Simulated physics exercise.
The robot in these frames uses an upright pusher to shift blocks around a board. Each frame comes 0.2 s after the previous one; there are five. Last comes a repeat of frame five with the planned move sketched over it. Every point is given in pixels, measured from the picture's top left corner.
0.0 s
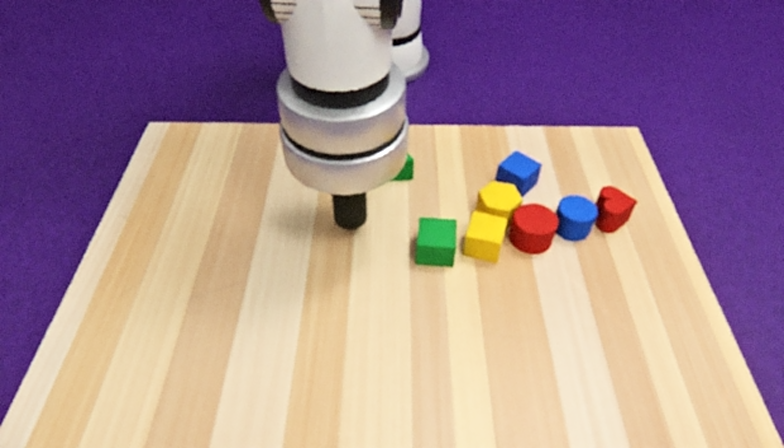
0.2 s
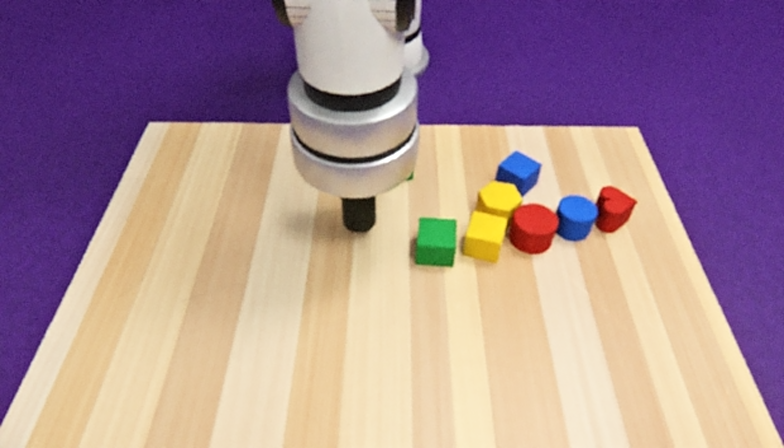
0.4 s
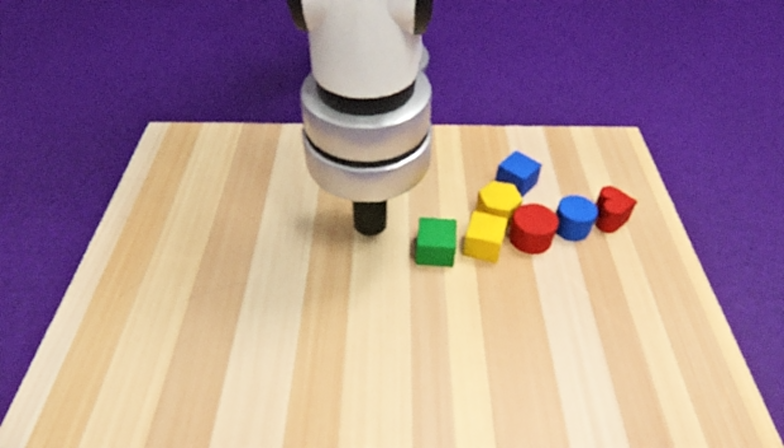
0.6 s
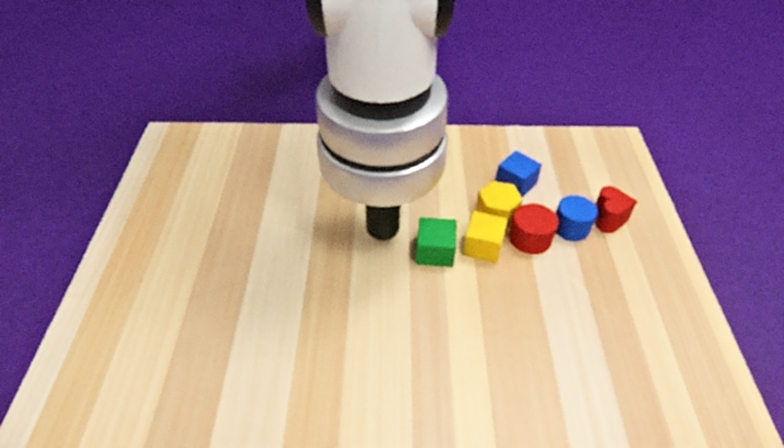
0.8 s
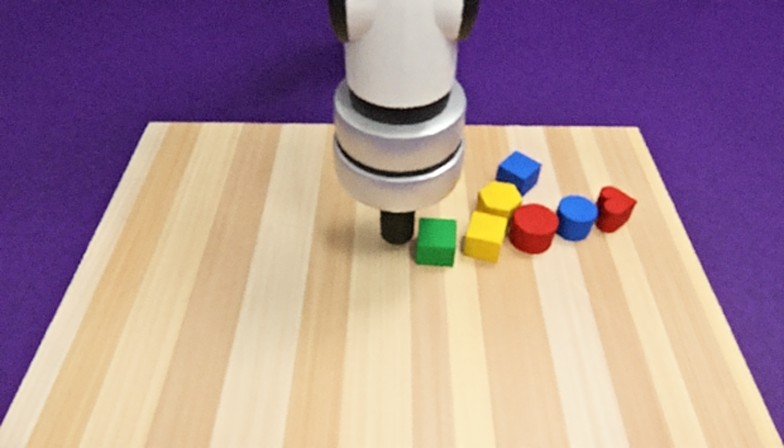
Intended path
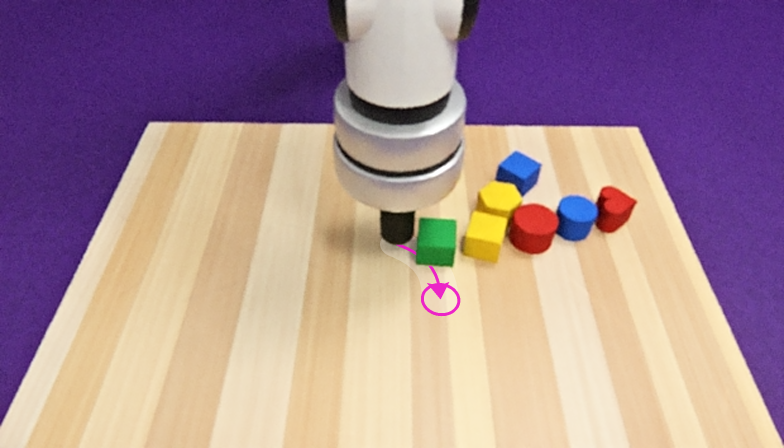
A robot arm with a black upright pusher moves gradually right and slightly toward the viewer across a striped wooden board, drawing close to the green square block, while the green, yellow, red and blue blocks stay still.
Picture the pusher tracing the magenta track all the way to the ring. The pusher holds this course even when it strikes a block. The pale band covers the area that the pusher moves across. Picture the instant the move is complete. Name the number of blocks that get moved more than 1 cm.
Blocks moved: Two.
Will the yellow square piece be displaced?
Yes, I think so.
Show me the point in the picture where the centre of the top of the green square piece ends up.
It is at (474, 248).
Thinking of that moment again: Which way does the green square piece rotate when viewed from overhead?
It ends up turned anticlockwise.
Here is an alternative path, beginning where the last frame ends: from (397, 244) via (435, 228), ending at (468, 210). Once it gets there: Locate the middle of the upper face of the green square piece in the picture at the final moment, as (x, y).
I'd expect the centre of its top face to be at (457, 232).
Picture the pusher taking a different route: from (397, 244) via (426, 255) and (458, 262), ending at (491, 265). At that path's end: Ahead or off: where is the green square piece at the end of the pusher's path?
The pusher still pushes it.
The drawn path runs from (397, 244) via (420, 256) and (436, 275), ending at (441, 299).
What follows on the original path. Halfway along, pusher at (431, 254); green square piece at (471, 246), turned 20° anticlockwise; yellow square piece at (501, 227), turned 30° anticlockwise.
At the end, pusher at (442, 288); green square piece at (474, 248), turned 25° anticlockwise; yellow square piece at (502, 227), turned 35° anticlockwise.
